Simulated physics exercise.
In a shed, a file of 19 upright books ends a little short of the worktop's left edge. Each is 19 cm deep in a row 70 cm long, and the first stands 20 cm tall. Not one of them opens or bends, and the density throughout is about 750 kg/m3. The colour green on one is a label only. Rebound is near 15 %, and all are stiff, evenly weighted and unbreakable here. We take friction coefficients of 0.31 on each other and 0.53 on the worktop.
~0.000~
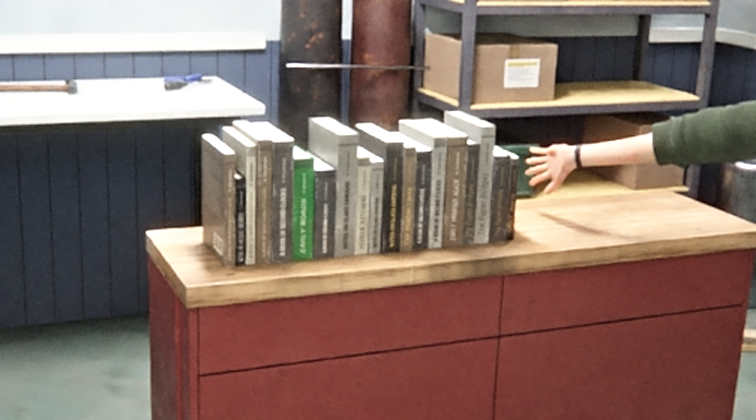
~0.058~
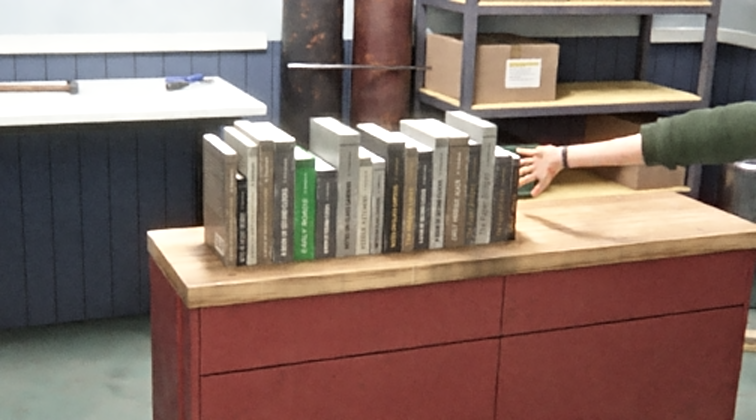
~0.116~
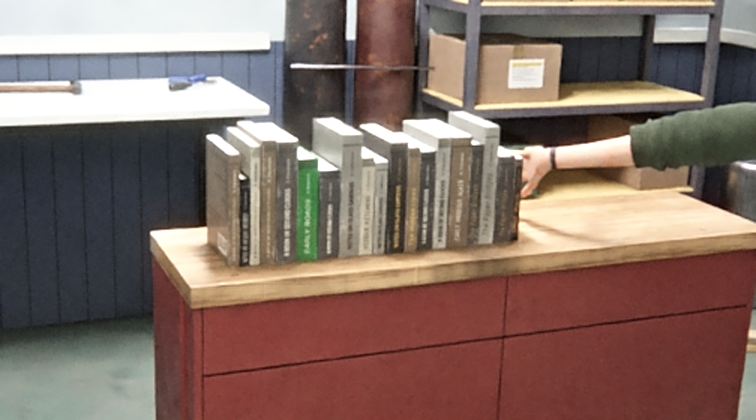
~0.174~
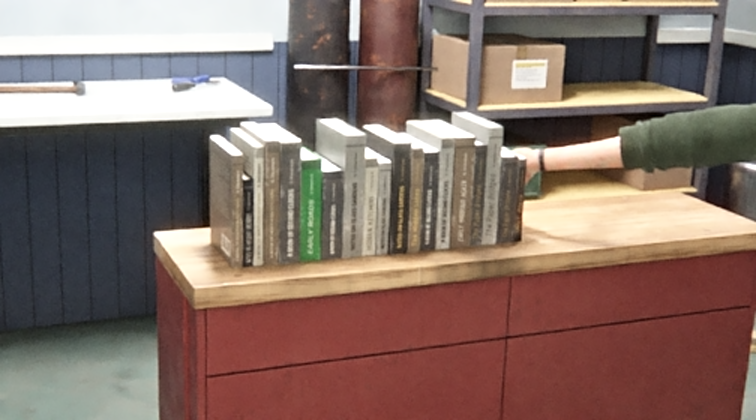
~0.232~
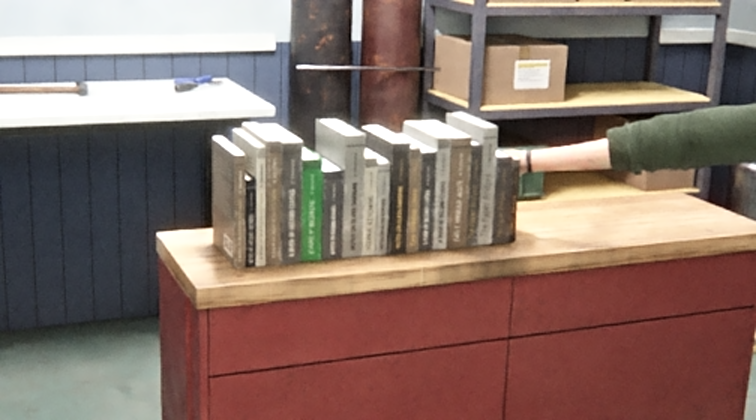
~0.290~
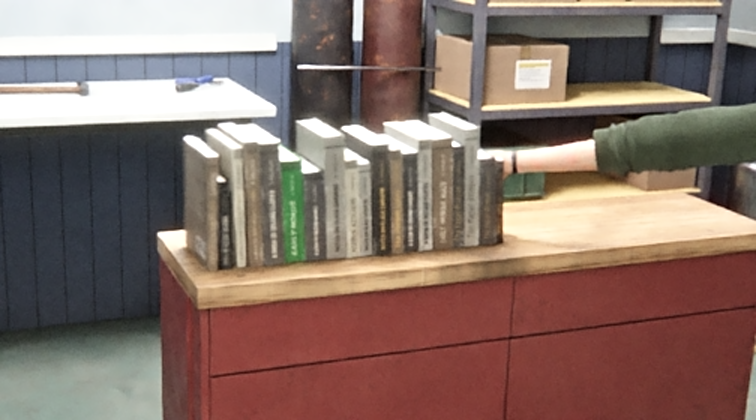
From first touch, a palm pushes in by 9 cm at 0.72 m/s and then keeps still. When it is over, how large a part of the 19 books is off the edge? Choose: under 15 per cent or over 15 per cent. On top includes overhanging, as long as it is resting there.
The part off the edge is over 15 per cent.
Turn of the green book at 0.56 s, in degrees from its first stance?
Measured against how it began, the tilt is near 30 degrees.
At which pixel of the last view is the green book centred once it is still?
It comes to rest around (190, 247) in the last view.
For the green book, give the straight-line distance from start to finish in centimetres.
Approx. displacement of green: 30 cm.
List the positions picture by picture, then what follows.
In the first frame (pixels give the middle of a visible side; the camera pans a little), hand (561, 161) 14 cm from the first; green book (304, 210); none has stirred.
Hand (548, 162) 10 cm from the first; green book (305, 210), in the second frame.
Hand (536, 164) 6 cm from the first; green book (308, 210), in the third frame.
Hand 19 mm from the first; green book (311, 211), in the fourth frame.
Hand 23 mm in; green book (312, 211); movement in 5 of them, in the fifth frame.
Hand 6 cm in; green book (293, 212) 48 mm from its place; steepest lean 3°, the book at (500, 202); movement in 19 of them, in the sixth frame.
After 0.36 s, none of the 19 books off the edge, 19 disturbed; green book 16° from how it stood.
After 0.56 s, 2 of the 19 books off the edge; green book 34° from how it stood.
After 0.88 s, 5 of the 19 books off the edge; green book on its side.
In the end (1.2 s), 5 of the 19 books off the edge; green book on its side. That is 26 per cent. From the last view, middles, green book near (190, 247).
